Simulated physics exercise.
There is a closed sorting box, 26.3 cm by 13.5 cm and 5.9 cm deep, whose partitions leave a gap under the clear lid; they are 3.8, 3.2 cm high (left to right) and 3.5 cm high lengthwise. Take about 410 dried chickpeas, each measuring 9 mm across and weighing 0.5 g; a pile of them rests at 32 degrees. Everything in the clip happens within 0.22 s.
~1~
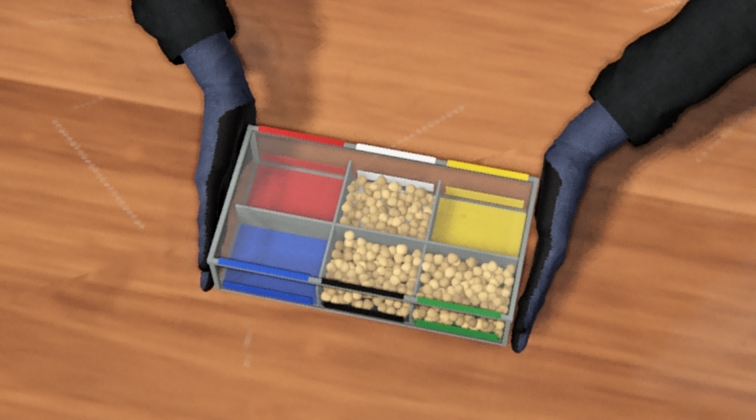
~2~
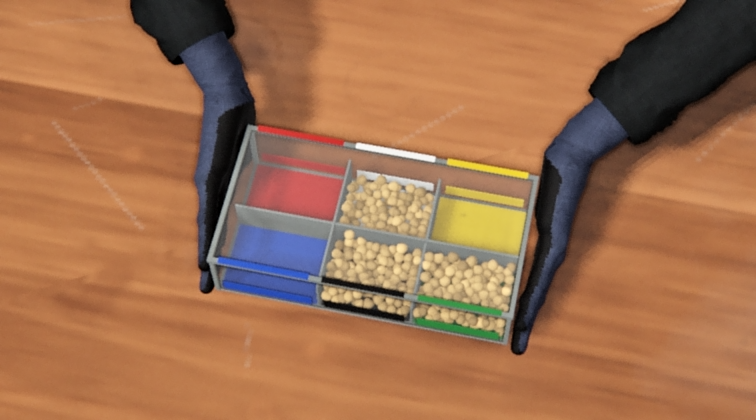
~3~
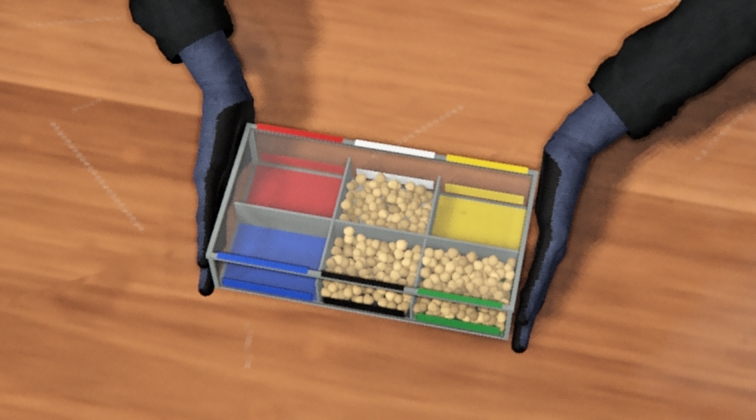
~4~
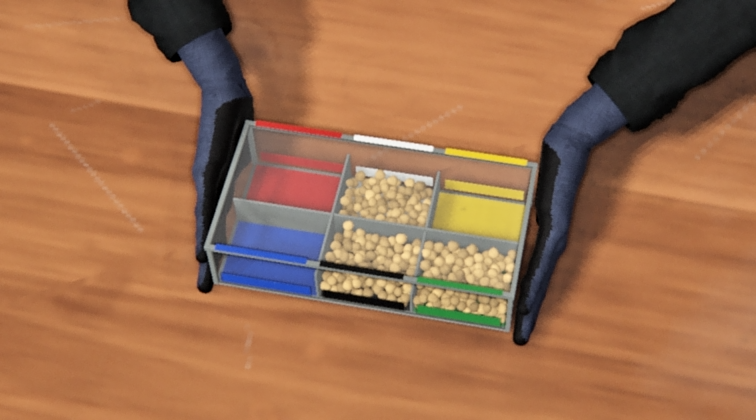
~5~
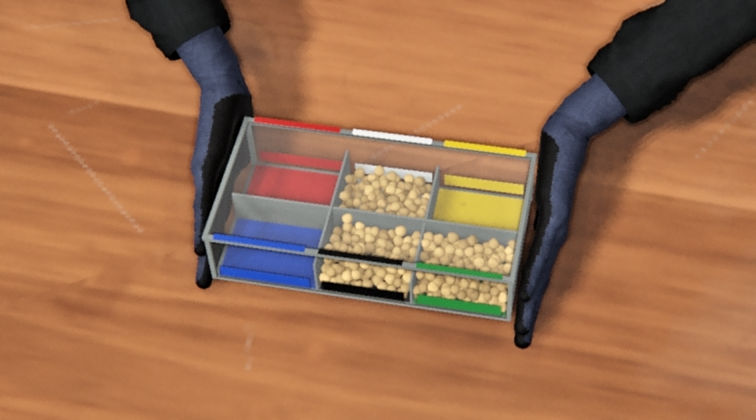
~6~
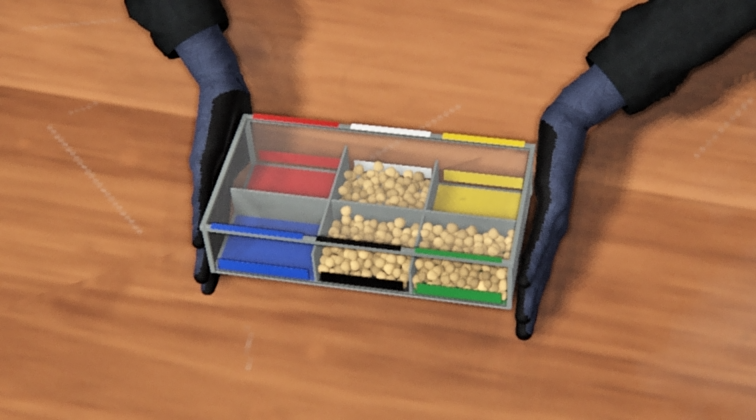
A clear-lidded sorting box with chickpeas in its white, black and green compartments tilted slightly between two dark-gloved hands, its front side coming more into view while the chickpeas stayed in the same three sections.
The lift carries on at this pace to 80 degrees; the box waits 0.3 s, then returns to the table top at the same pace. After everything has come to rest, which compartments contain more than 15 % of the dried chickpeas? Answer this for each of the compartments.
Red: Not more than 15 %, blue: Not more than 15 %, green: More than 15 %, yellow: Not more than 15 %, white: More than 15 %, black: More than 15 %.
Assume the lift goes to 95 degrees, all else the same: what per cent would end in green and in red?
Green: 10, red: 25 (per cent).
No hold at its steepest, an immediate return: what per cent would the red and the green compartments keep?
You'd end up with red at 5 per cent and green at 20 per cent.
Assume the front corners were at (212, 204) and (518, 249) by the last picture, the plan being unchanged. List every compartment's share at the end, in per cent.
Each compartment ends with this per cent: Red 5, blue 0, green 25, yellow 15, white 35 and black 25.
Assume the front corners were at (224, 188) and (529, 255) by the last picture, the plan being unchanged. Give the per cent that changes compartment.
Some 30 %.
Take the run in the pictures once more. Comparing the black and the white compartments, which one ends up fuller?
It's the white one that holds more.
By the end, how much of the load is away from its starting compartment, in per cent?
Roughly 25 per cent.
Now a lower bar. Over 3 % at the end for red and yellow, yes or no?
With red that holds, while with yellow that holds.
Then, 0.90 s after the last picture, tilt 80 degrees; green 25 %, yellow 5 %, white 40 %, black 30 %.
Then, 1.51 s after the last picture, tilt 42 degrees; red 5 %, green 20 %, yellow 5 %, white 45 %, black 25 %.
Then, 2.16 s after the last picture, tilt 0 degrees; red 10 %, green 20 %, yellow 5 %, white 40 %, black 25 %.
In the end, red 10 %, blue 0 %, green 20 %, yellow 5 %, white 40 %, black 25 %.
